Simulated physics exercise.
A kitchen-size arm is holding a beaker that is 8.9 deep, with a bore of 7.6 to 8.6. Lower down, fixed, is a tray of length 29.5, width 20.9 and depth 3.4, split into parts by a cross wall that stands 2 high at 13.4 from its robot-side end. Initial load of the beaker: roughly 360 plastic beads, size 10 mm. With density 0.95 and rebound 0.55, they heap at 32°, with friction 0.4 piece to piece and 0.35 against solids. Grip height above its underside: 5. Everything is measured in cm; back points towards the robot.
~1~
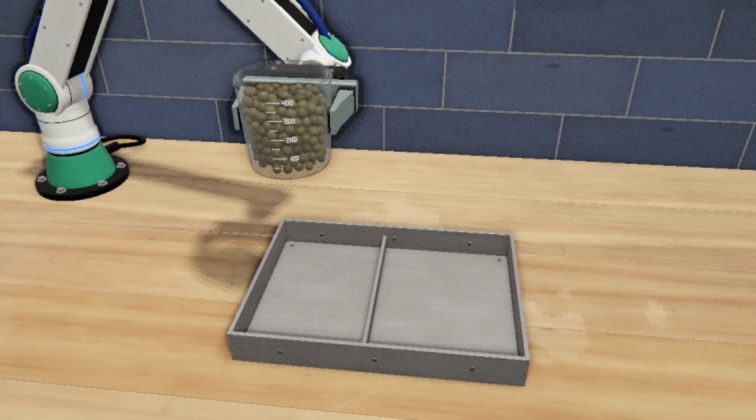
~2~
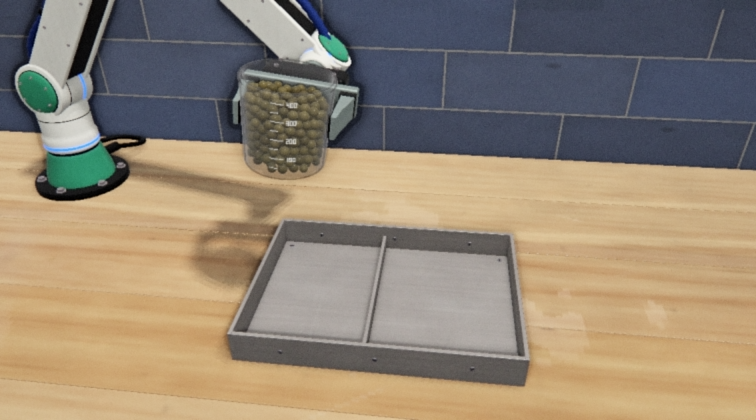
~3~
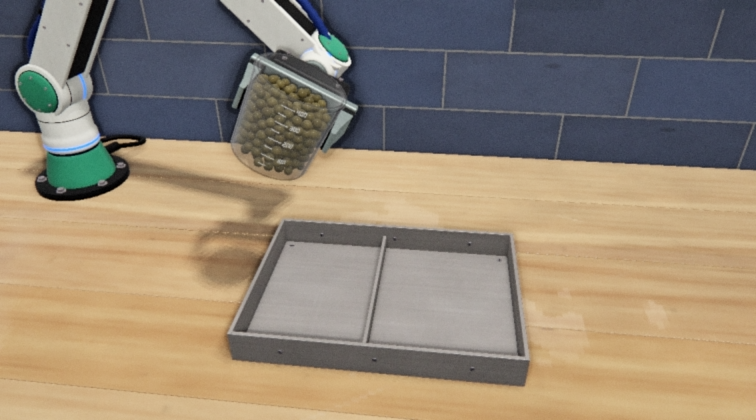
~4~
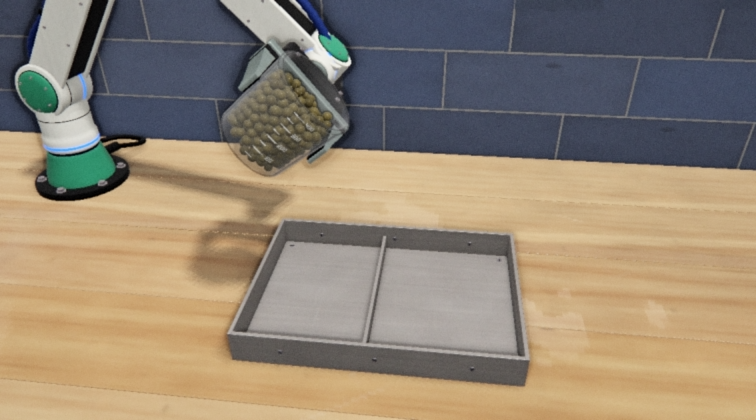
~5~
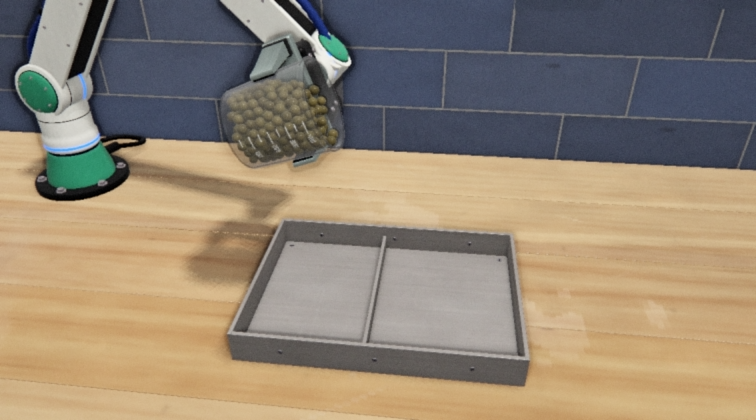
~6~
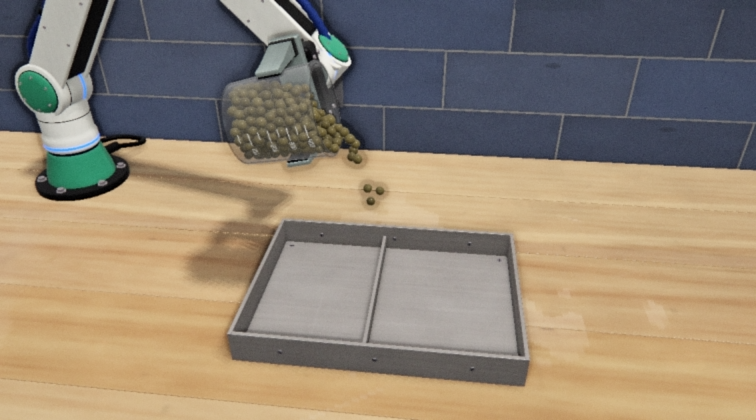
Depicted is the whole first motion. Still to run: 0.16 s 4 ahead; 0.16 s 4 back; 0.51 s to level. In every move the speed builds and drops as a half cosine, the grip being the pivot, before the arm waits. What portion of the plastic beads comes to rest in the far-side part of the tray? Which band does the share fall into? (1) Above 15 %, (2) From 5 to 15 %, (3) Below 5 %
Above 15 % (1).
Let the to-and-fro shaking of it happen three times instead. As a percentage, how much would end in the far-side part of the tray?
45 per cent or so.
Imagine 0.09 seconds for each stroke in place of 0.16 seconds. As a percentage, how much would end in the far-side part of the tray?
It would come to around 60 %.
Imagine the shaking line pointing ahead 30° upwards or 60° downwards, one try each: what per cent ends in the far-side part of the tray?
It comes to around 30 per cent on the first try and around 10 per cent on the second.
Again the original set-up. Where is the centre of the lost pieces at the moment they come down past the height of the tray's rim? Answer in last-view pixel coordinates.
Around (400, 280).
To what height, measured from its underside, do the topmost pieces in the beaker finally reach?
Roughly 7.0 cm.
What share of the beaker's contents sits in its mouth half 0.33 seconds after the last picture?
I'd say close to 50 per cent.
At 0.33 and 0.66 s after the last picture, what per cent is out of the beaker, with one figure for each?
In turn: 30 %, then 35 %.
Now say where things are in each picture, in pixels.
In the first frame, beaker middle at (287, 121), level; upper third of the load around (285, 106), from x 245 to 325, top at y 90; 360 in the beaker.
In the second frame, beaker middle at (286, 121), tilted 7° forward; upper third of the load around (281, 105), from x 250 to 325, top at y 85.
In the third frame, beaker middle at (285, 120), tilted 27° forward; upper third of the load around (279, 104), from x 240 to 325, top at y 80.
In the fourth frame, beaker middle at (283, 119), tilted 50° forward; upper third of the load around (279, 101), from x 235 to 325, top at y 75.
In the fifth frame, beaker middle at (282, 117), tilted 70° forward; upper third of the load around (274, 102), from x 230 to 335, top at y 85.
In the sixth frame, beaker middle at (281, 117), tilted 77° forward; upper third of the load around (268, 105), from x 235 to 380, top at y 85; 352 in the beaker, 8 in flight or on a rim.
Then, 0.33 s later, tilted 77° forward, highest piece 24 above the table; 247 in the beaker, 34 in the far-side part, 79 in flight or on a rim.
Then, 0.66 s later, tilted 18° forward, highest piece 26 above the table; 227 in the beaker, 105 in the far-side part, 27 in the robot-side part, 1 in flight or on a rim.
Then, 1.03 s later, level, highest piece 25 above the table; 227 in the beaker, 105 in the far-side part, 28 in the robot-side part.
Then, 2.08 s later, level, highest piece 25 above the table; 227 in the beaker, 105 in the far-side part, 28 in the robot-side part.
At rest, 227 in the beaker, 105 in the far-side part, 28 in the robot-side part. That is 29 % in the far-side part of the tray.
